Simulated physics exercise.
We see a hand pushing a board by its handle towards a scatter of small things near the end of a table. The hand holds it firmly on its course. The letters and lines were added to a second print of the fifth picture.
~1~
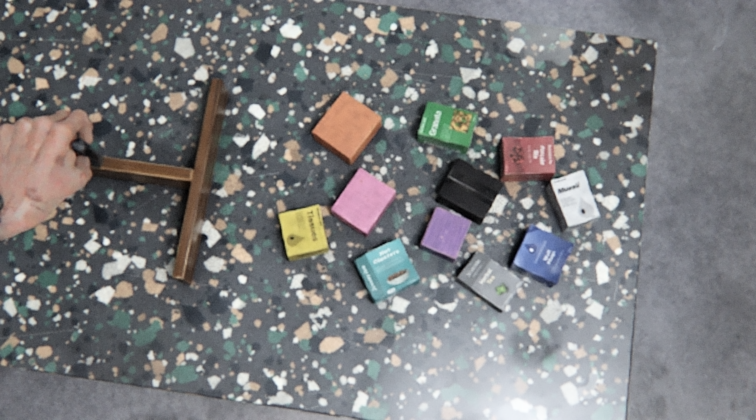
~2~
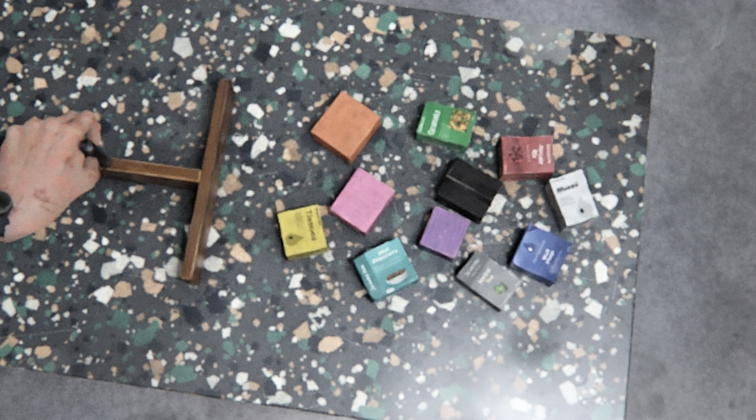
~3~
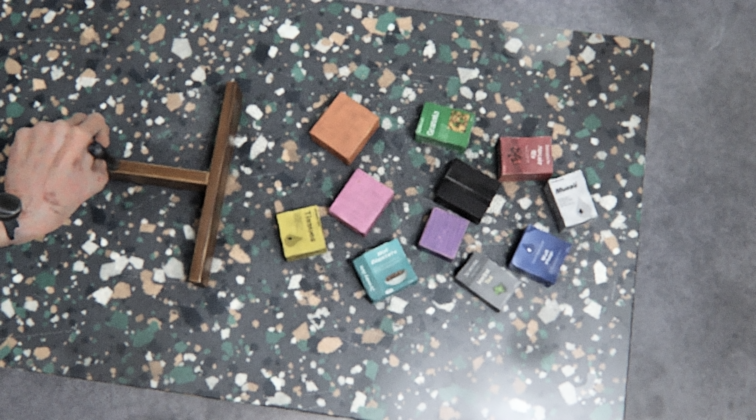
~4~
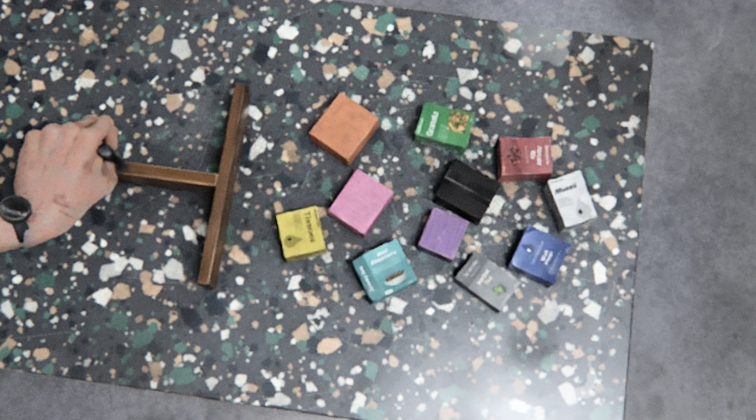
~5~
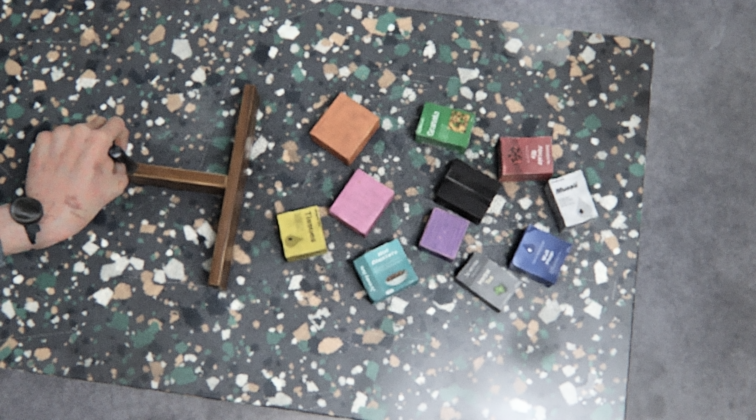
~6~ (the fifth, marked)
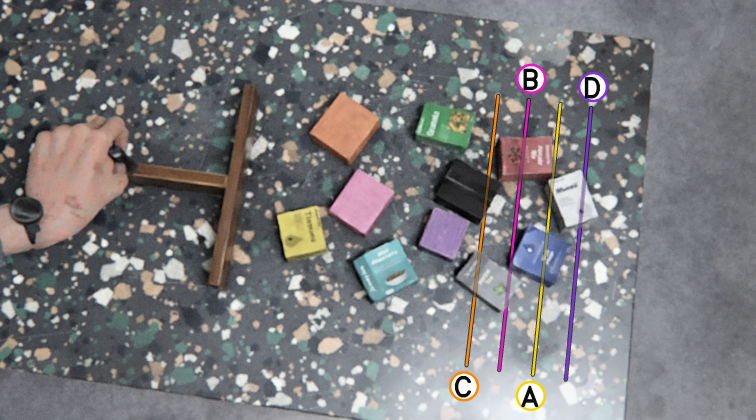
A hand gripping the handle of a wooden T-shaped board slid it slowly to the right across a speckled table, closing some of the gap to a scatter of small colourful boxes, which stayed still.
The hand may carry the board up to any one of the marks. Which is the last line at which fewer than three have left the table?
It should halt at B.
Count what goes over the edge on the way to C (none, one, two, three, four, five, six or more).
By then, none.
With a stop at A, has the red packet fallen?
By then, yes.
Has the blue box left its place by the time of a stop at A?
By then, yes.
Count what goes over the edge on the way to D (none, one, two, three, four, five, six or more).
Six or more.
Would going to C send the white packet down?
No.
On the marked copy, A at (547, 235); B at (515, 230); C at (483, 226); D at (579, 239).
Following B. Soon after the start, board (334, 196); turquoise packet (407, 278); orange block (376, 131).
Later, board (436, 210); white packet (584, 210); blue box (574, 267).
In the end, board (515, 221); red packet over the edge; white packet (636, 219); one fallen.
As for the rest, A drops three; C is within the limit but short; D drops six.
